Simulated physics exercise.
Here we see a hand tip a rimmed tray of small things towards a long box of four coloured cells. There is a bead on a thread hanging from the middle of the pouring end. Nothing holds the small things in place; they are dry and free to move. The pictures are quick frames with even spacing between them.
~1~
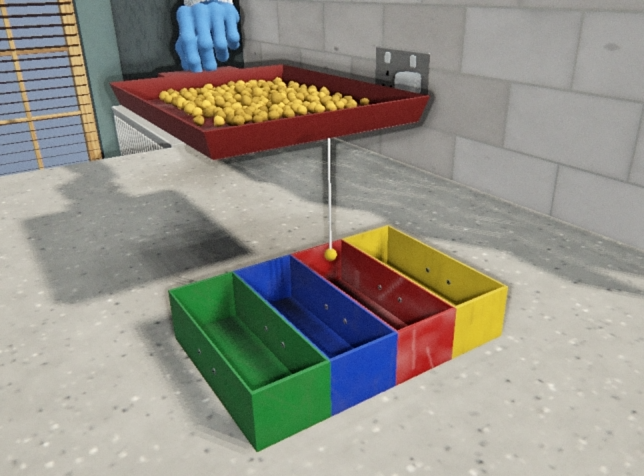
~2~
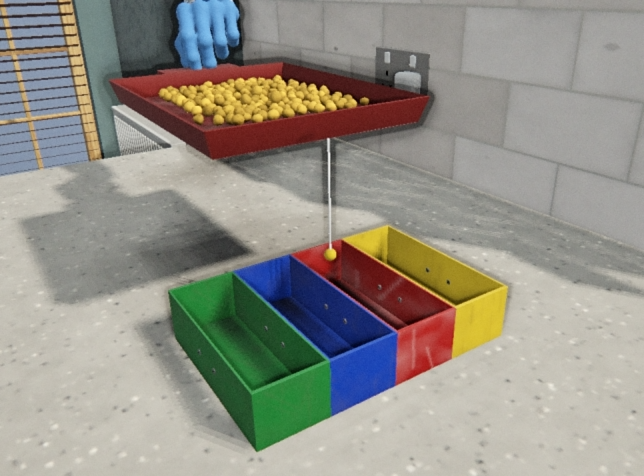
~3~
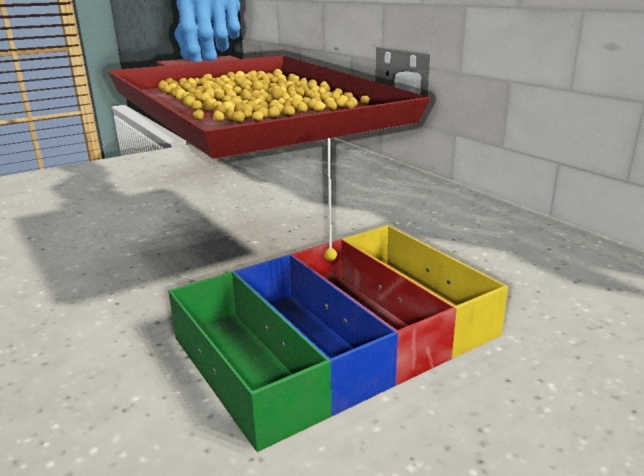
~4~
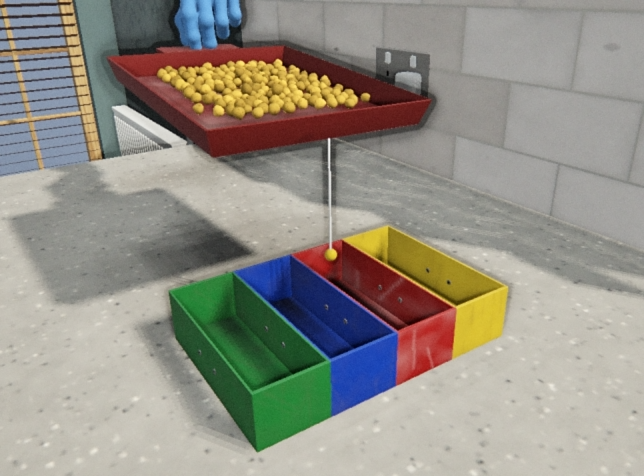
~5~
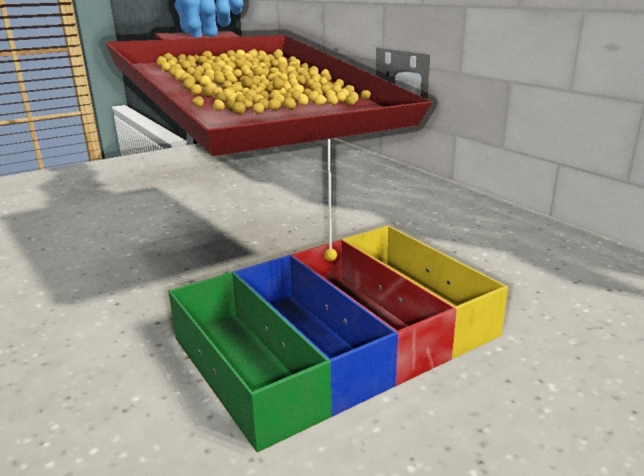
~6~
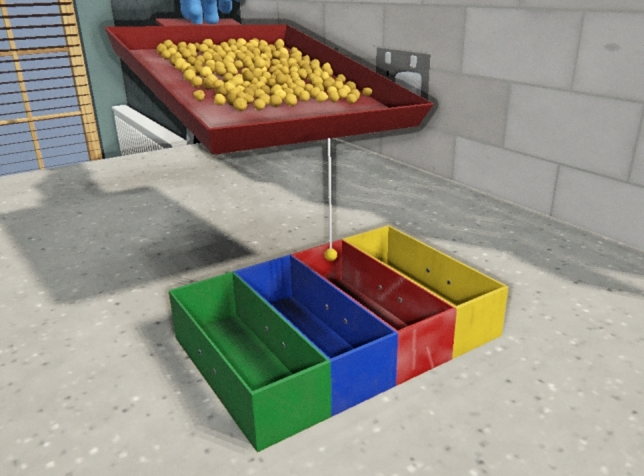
A blue hand slightly tilts a red tray of small yellow balls above four coloured cells.
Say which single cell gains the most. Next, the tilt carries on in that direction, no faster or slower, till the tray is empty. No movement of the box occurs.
The one that gains the most is the yellow cell.
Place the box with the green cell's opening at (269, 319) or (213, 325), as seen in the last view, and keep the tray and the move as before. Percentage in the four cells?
100 % for the first, 70 % for the second.
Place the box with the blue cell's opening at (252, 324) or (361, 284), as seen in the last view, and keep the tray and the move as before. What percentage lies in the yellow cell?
30 %, then 10 %.
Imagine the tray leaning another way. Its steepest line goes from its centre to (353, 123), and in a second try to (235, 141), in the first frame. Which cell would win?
Try 1 - the yellow cell; try 2 - the green one.
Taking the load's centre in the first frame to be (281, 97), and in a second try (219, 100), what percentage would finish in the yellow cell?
You'd get 40 % the first time and 40 % the second.
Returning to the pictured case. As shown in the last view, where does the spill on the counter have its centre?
Once everything settles, the pieces are centred near (516, 302).
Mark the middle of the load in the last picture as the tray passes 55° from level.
Around (356, 92).
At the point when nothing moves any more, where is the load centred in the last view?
(430, 321).
Just after the last frame, tray tipped steeply; every one on the tray.
A moment on, tray tipped right over; the larger part on the tray; about a tenth in the yellow cell; just a few in the blue cell; about a tenth falling or outside the box.
Further on, tray tipped past a quarter turn; roughly half in the yellow cell; roughly a quarter in the red cell; about a tenth in the blue cell; about a tenth falling or outside the box.
When it is over, tray tipped past a quarter turn; roughly half in the yellow cell; roughly a quarter in the red cell; about a tenth in the blue cell; not one in the green cell; about a tenth outside the box.
